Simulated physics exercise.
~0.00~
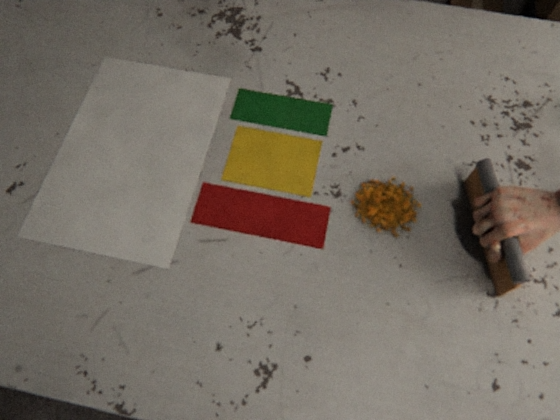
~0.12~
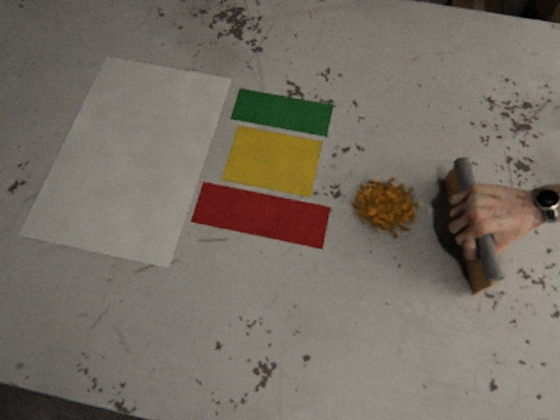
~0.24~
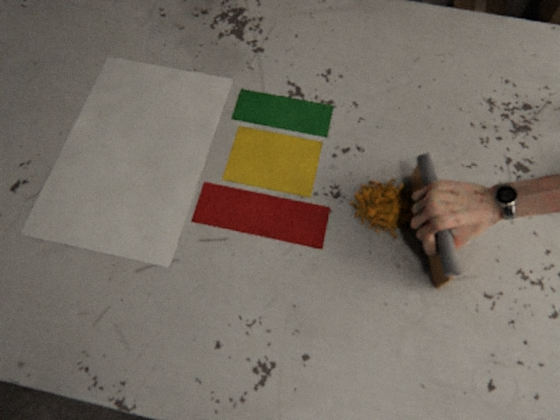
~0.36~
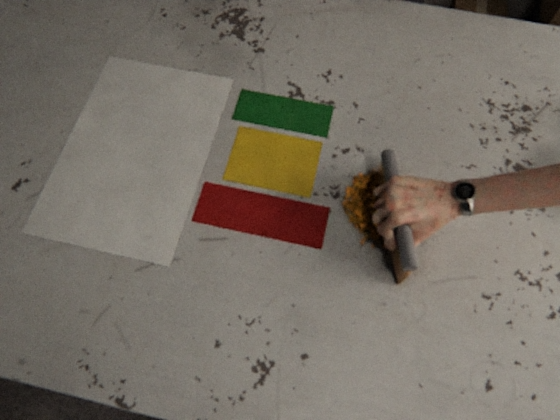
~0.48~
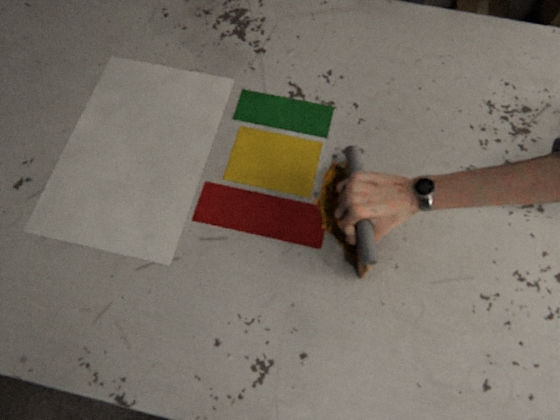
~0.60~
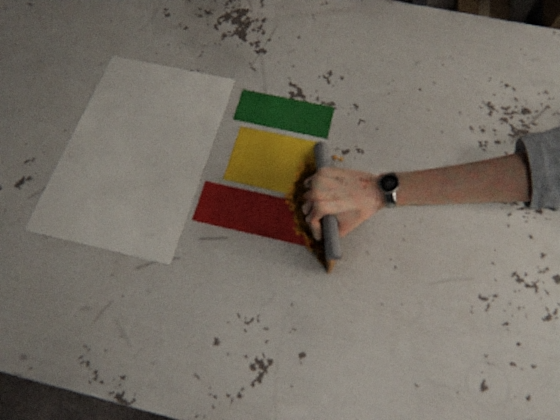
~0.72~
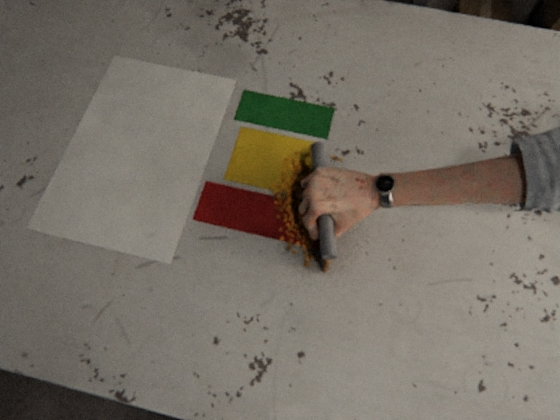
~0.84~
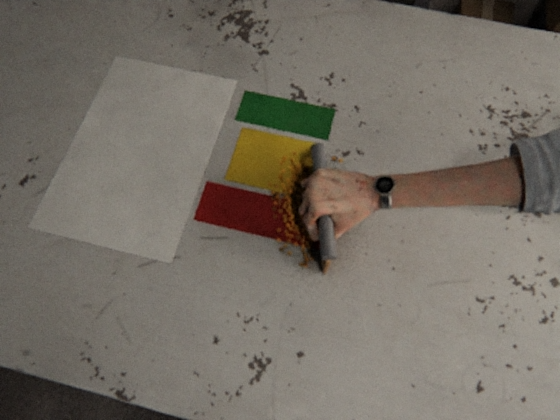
A hand wearing a watch slid a scraper left across a scuffed table, pushing a small pile of orange bits toward colored mats, then stopped with the bits spread mostly over the right ends of the red and yellow ones.
